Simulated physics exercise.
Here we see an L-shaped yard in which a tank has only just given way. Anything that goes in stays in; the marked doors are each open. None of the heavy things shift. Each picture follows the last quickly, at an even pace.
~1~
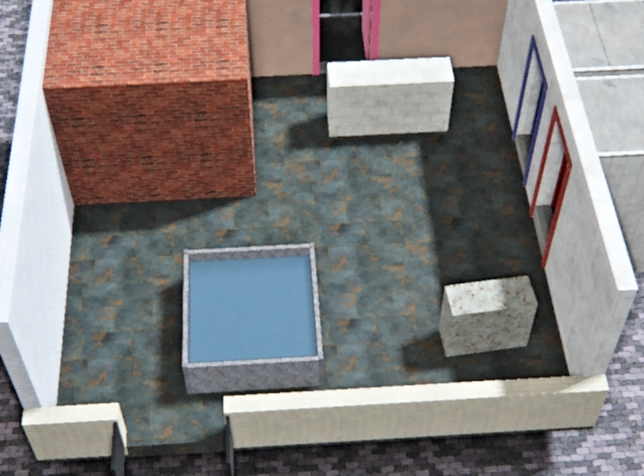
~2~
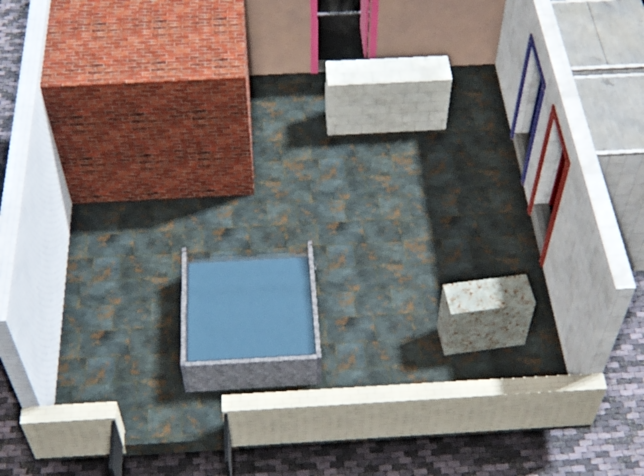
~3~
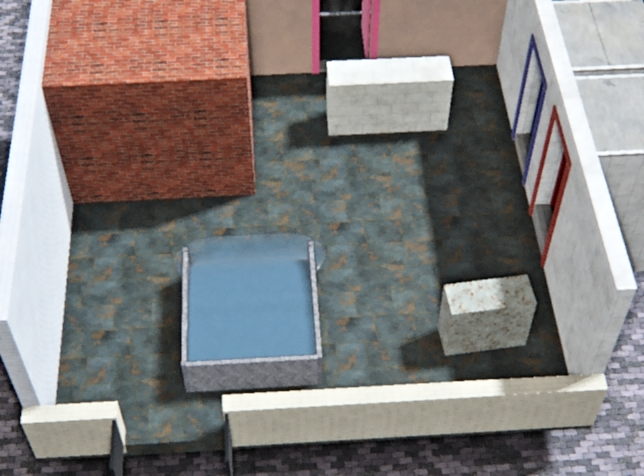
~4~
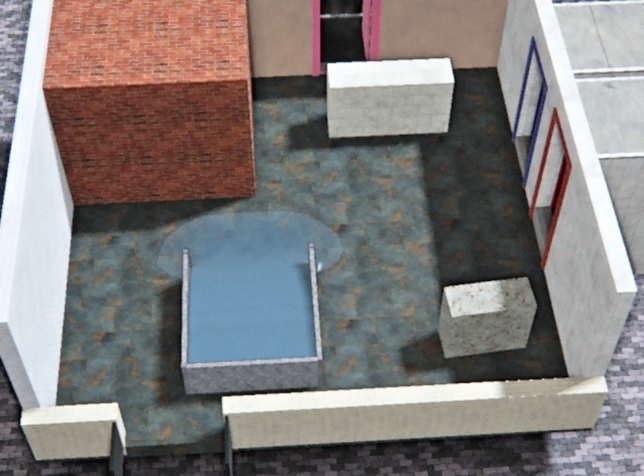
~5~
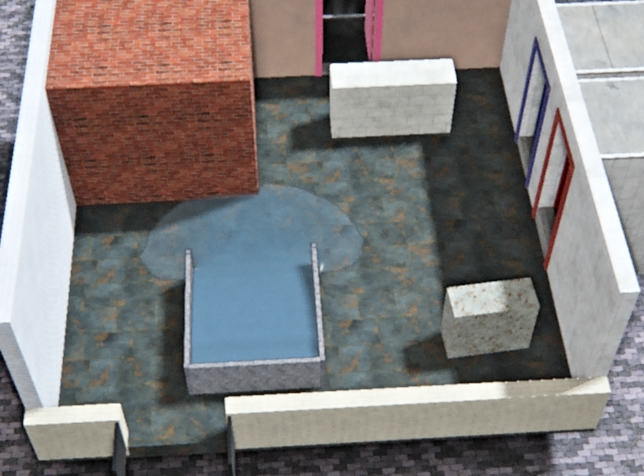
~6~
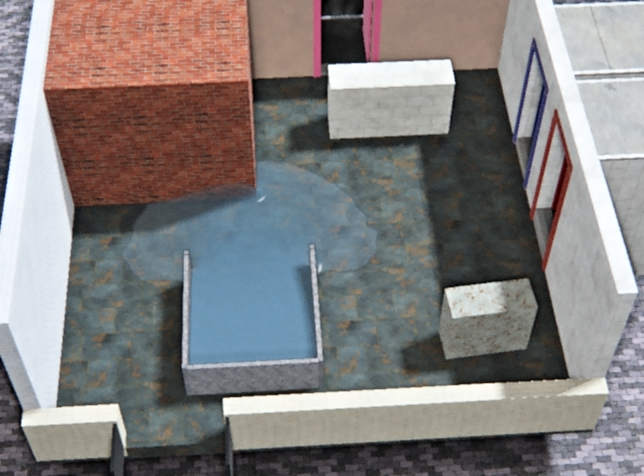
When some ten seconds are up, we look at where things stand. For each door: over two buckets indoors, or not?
My prediction: The blue door will not go over two buckets. The pink door will be deluged. The red door will not go over two buckets.
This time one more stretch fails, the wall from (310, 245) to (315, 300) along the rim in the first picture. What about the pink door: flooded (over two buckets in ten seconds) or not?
Here the pink door remains short.
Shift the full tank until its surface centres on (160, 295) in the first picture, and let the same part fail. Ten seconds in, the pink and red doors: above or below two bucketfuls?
I'd say the pink one misses the threshold while the red one misses the threshold.
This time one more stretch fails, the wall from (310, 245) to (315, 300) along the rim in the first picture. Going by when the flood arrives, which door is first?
It's the red-painted one.
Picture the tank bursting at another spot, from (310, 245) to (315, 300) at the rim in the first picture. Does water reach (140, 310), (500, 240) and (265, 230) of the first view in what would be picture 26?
The first spot is spared, the second swamped, the third spared.
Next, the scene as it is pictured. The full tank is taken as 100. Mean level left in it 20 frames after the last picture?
Near 20 in a hundred.
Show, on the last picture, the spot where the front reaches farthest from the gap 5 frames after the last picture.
Close to (292, 84).
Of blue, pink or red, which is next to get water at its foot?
Answer: The pink one.
A moment on, water covers 25 % of the floor; the blue door not reached, the pink door not reached, the red door not reached.
Next, water covers 35 % of the floor; the blue door not reached, the pink door under two buckets in, the red door not reached.
Then, water covers 55 % of the floor; the blue door under two buckets in, the pink door over two buckets in, the red door not reached.
Later, water covers 80 % of the floor; the blue door under two buckets in, the pink door over two buckets in, the red door wet at the sill, nothing in.
In the end, water covers 100 % of the floor; the blue door under two buckets in, the pink door over two buckets in, the red door wet at the sill, nothing in.
